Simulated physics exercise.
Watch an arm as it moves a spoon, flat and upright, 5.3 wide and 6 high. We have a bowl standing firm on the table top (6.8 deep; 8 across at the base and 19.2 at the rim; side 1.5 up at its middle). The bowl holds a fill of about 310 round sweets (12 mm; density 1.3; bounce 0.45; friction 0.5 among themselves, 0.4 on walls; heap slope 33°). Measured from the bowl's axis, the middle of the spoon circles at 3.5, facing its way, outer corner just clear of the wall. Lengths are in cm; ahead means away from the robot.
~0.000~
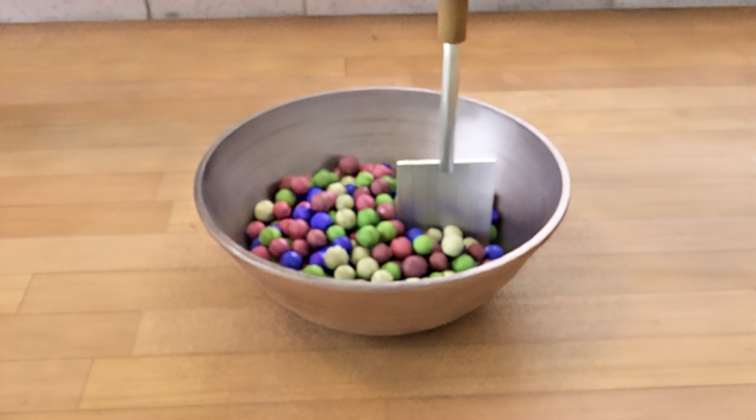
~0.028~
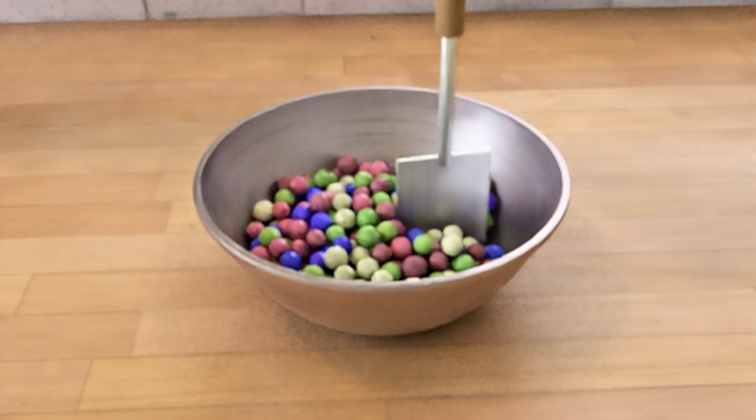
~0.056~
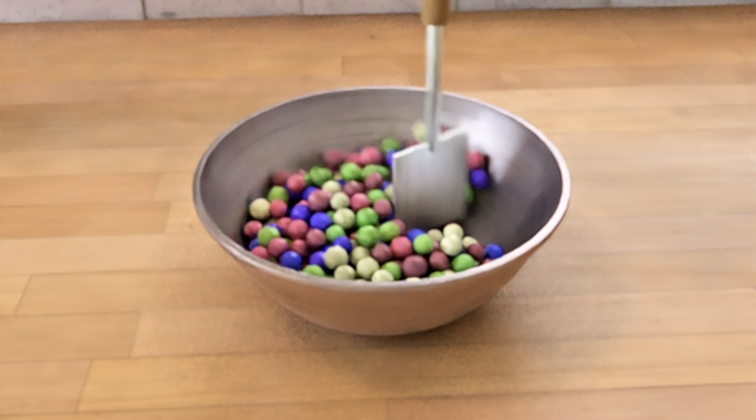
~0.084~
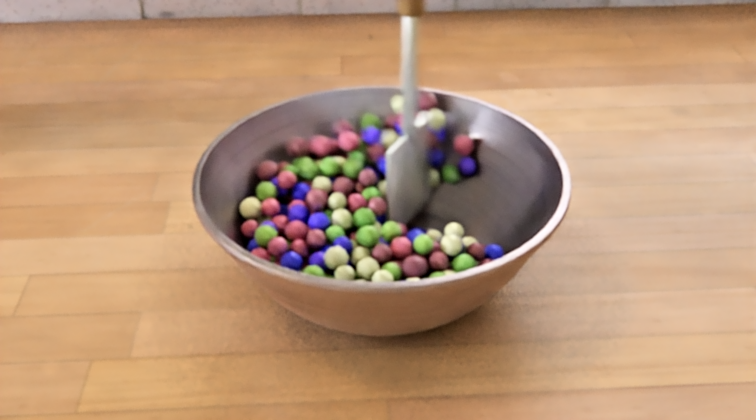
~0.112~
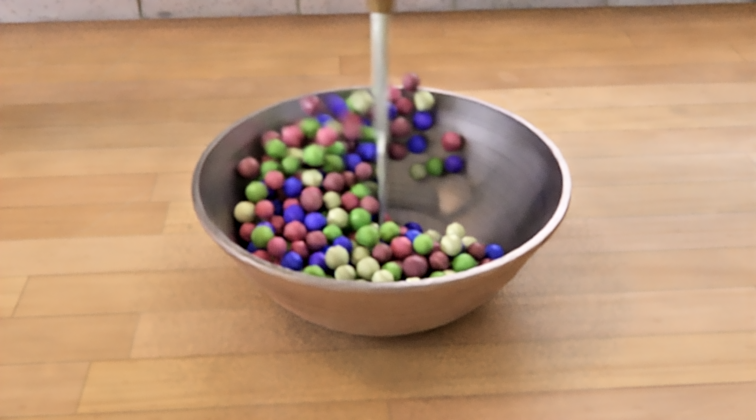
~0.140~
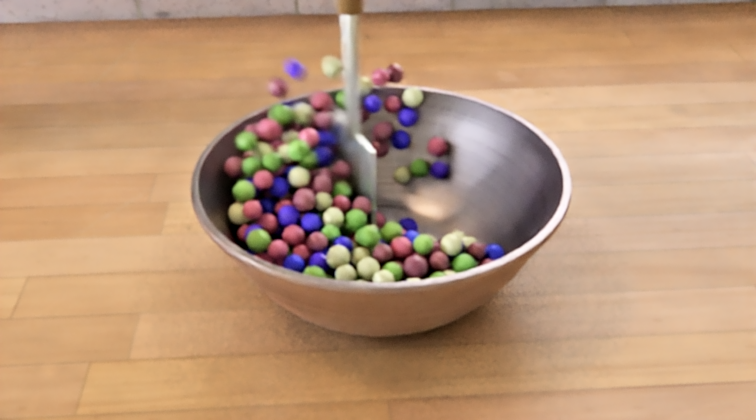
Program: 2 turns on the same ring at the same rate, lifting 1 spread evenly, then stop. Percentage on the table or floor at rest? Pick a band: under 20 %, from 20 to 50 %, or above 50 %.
From 20 to 50 %.
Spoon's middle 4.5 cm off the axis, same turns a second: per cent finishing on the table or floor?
Around 35 in a hundred.
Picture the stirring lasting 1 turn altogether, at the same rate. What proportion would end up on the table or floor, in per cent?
Roughly 20 per cent would end up there.
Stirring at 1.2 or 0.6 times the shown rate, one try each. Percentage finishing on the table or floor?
I'd expect near 35 per cent, then near 5 per cent.
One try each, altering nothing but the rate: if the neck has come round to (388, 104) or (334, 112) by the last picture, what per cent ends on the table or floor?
Some 10 and 40 per cent respectively.
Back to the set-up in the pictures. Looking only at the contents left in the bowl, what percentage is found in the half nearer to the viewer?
It comes to near 45 percent.
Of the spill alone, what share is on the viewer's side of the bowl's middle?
About 60 per cent.
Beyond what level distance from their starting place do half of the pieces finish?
Something near 11 cm, measured level.
After 0.39 s, 348° round, highest piece 10 above the table; 261 in the bowl, 32 on the table or floor, 20 in flight or on the tool.
After 0.64 s, 223° round, highest piece 8 above the table; 231 in the bowl, 72 on the table or floor, 10 in flight or on the tool.
After 0.97 s, 0° round, highest piece 6 above the table; 225 in the bowl, 88 on the table or floor.
After 1.67 s, 0° round, highest piece 6 above the table; 225 in the bowl, 88 on the table or floor.
At rest, 225 in the bowl, 88 on the table or floor. That is 28 % on the table or floor.
